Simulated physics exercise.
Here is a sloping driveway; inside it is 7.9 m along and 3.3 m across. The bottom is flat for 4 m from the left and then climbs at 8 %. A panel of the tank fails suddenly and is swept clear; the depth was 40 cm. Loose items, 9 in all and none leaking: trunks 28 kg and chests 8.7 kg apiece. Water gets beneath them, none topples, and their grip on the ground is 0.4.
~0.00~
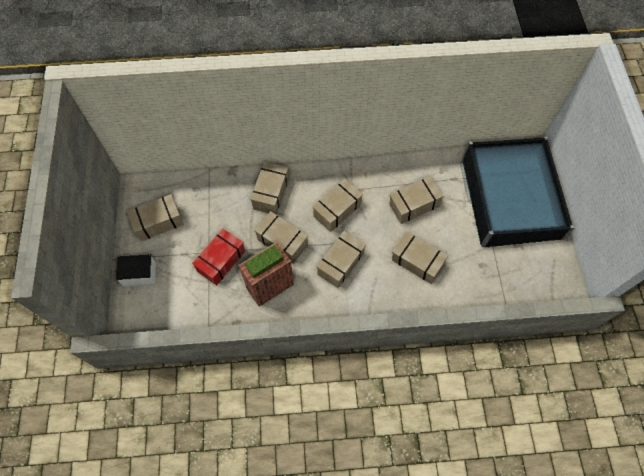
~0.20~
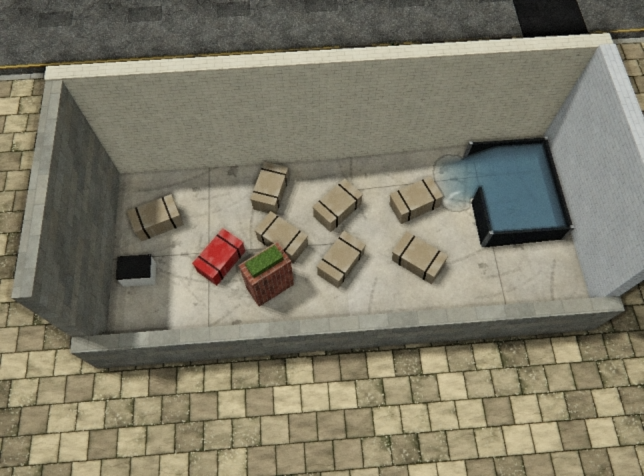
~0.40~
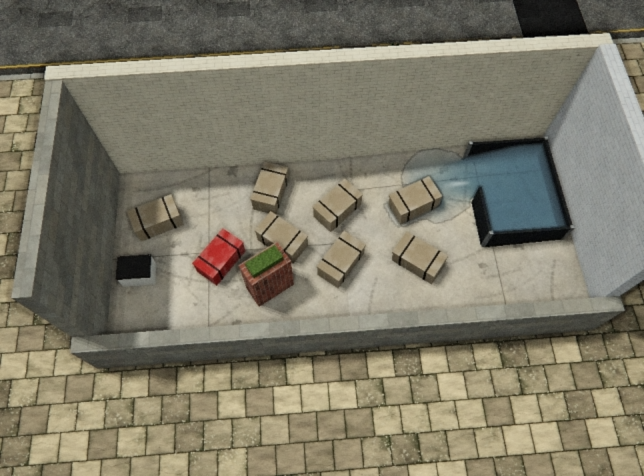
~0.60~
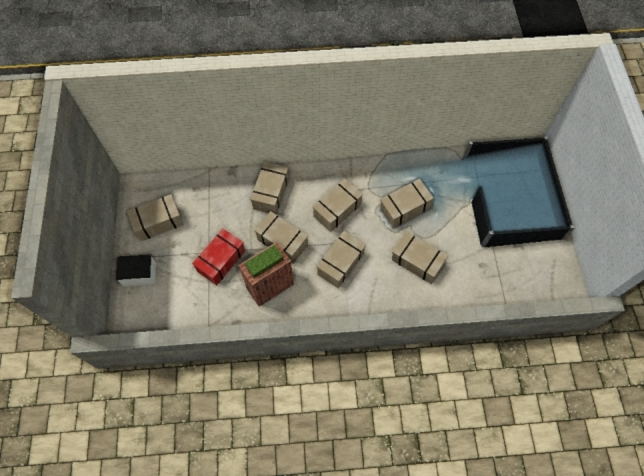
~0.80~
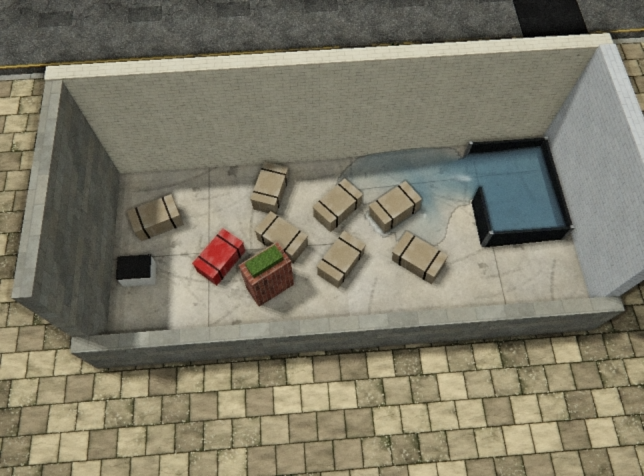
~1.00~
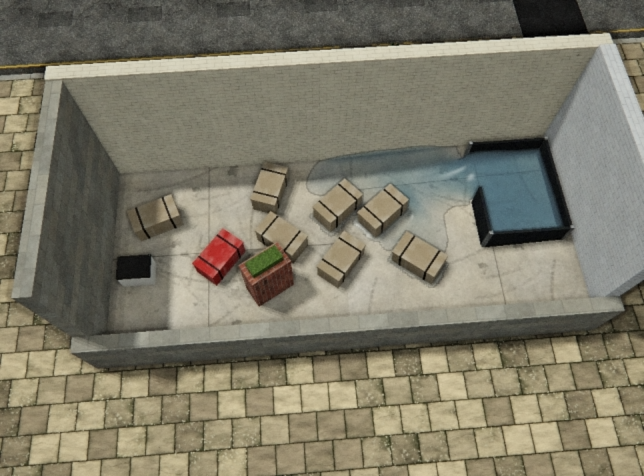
Water poured from an opened corner of the tank on the right and spread leftward across the walled floor, nudging the nearest tan trunk to the left while the red one stayed still.
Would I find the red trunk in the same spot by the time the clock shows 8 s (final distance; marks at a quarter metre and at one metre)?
The red trunk barely shifts.
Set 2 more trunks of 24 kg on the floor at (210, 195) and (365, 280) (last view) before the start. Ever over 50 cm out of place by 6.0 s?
In turn: Past it, less.
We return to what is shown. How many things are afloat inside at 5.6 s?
1 of them.
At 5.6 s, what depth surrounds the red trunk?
Roughly 3 cm.
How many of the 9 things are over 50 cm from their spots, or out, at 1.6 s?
I count 1.
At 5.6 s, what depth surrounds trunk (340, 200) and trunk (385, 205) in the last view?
Roughly 6 and 8 cm.
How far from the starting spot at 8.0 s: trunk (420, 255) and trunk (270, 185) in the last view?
In turn: 0 cm, 200 cm.
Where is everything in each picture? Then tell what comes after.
The red trunk at (218, 253) rests on the ground; water covers 2.2 m2; 0 of 9 have shifted, in the first picture.
The red trunk at (218, 253) rests on the ground; water covers 2.8 m2; 0 of 9 have shifted, in the second picture.
The red trunk at (218, 253) rests on the ground; water covers 3.5 m2; 0 of 9 have shifted, in the third picture.
The red trunk at (218, 253) rests on the ground; 4.2 m2 under water; 1 of 9 have shifted, in the fourth picture.
The red trunk at (218, 253), on the bottom; water covers 5.0 m2; 1 of 9 have shifted, in the fifth picture.
The red trunk at (218, 253) rests on the ground; 5.9 m2 under water; 1 of 9 have shifted, in the sixth picture.
After 1.6 s the red trunk is near (218, 253), 0.0 m from its start, aground; 0 afloat.
After 3.6 s the red trunk is near (218, 254), 0.0 m from its start, aground; 1 afloat.
After 5.6 s the red trunk is near (222, 257), 0.1 m from its start, aground; 1 afloat.
After 8.0 s the red trunk is near (222, 250), 0.1 m from its start, afloat; 5 afloat.
